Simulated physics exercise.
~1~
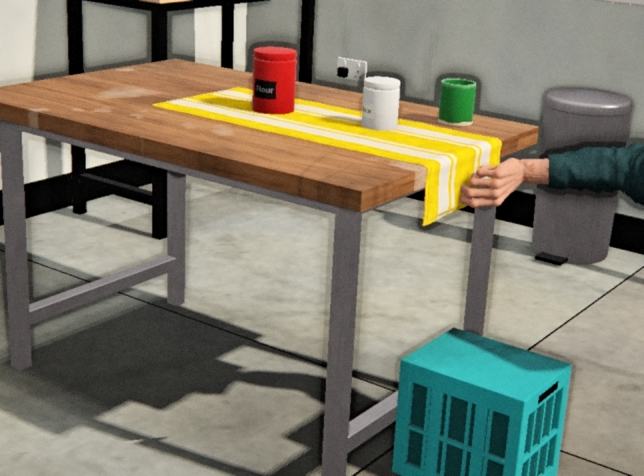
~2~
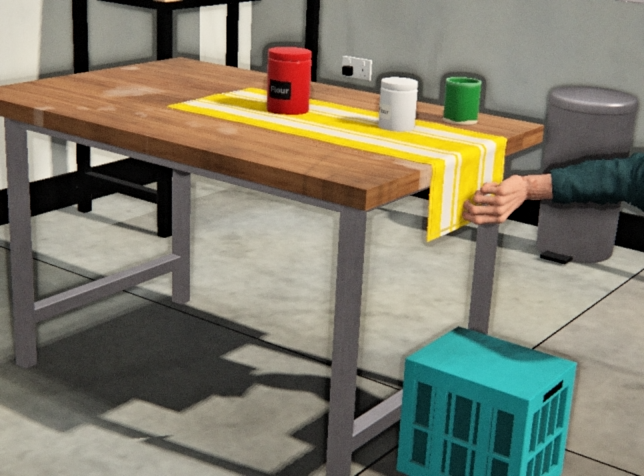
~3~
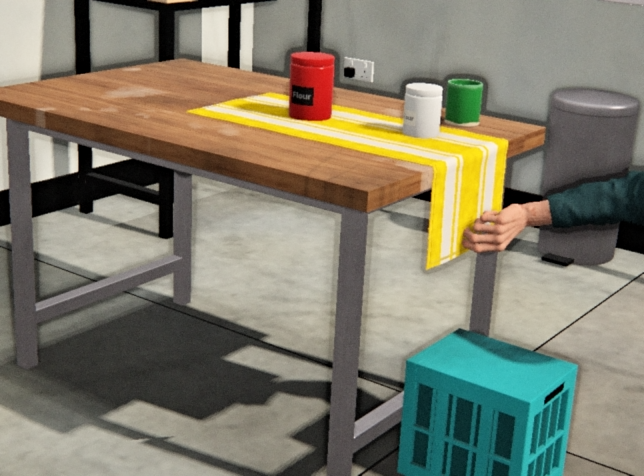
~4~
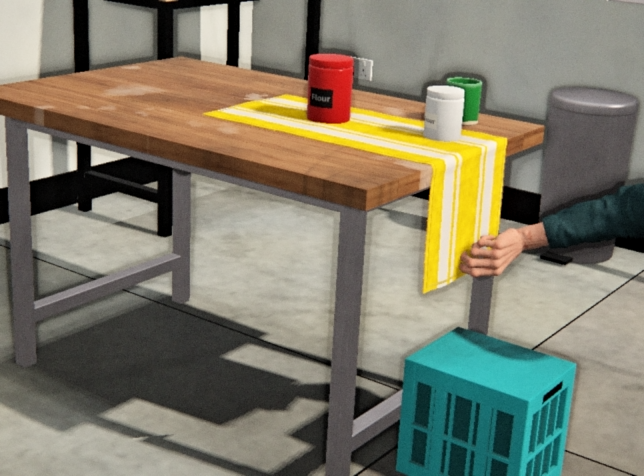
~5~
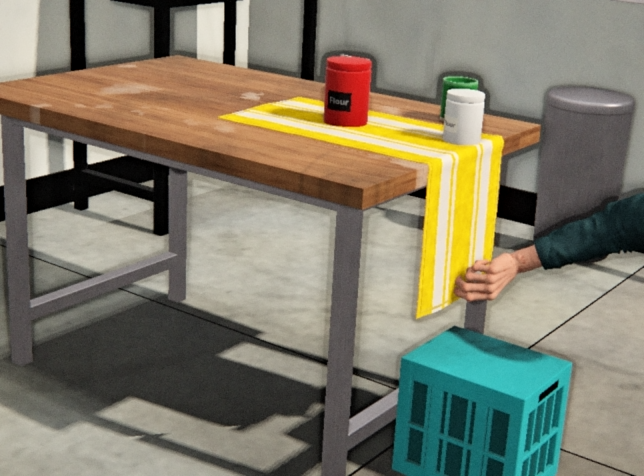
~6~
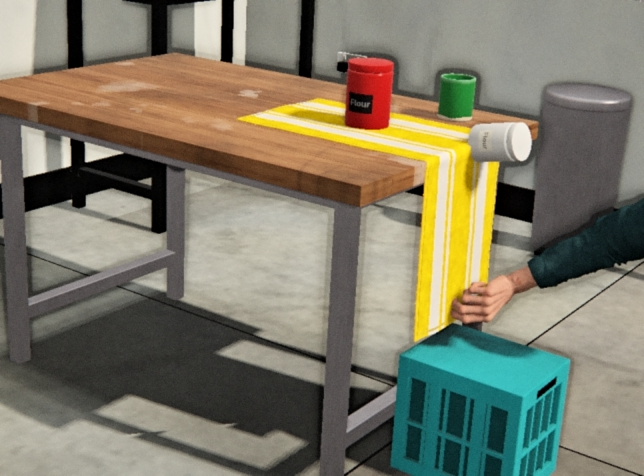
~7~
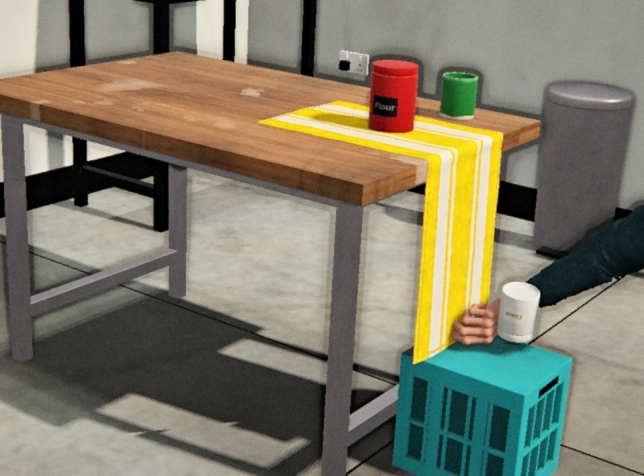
A hand-pulled yellow towel carries a white jar off the table, leaving a green mug behind.
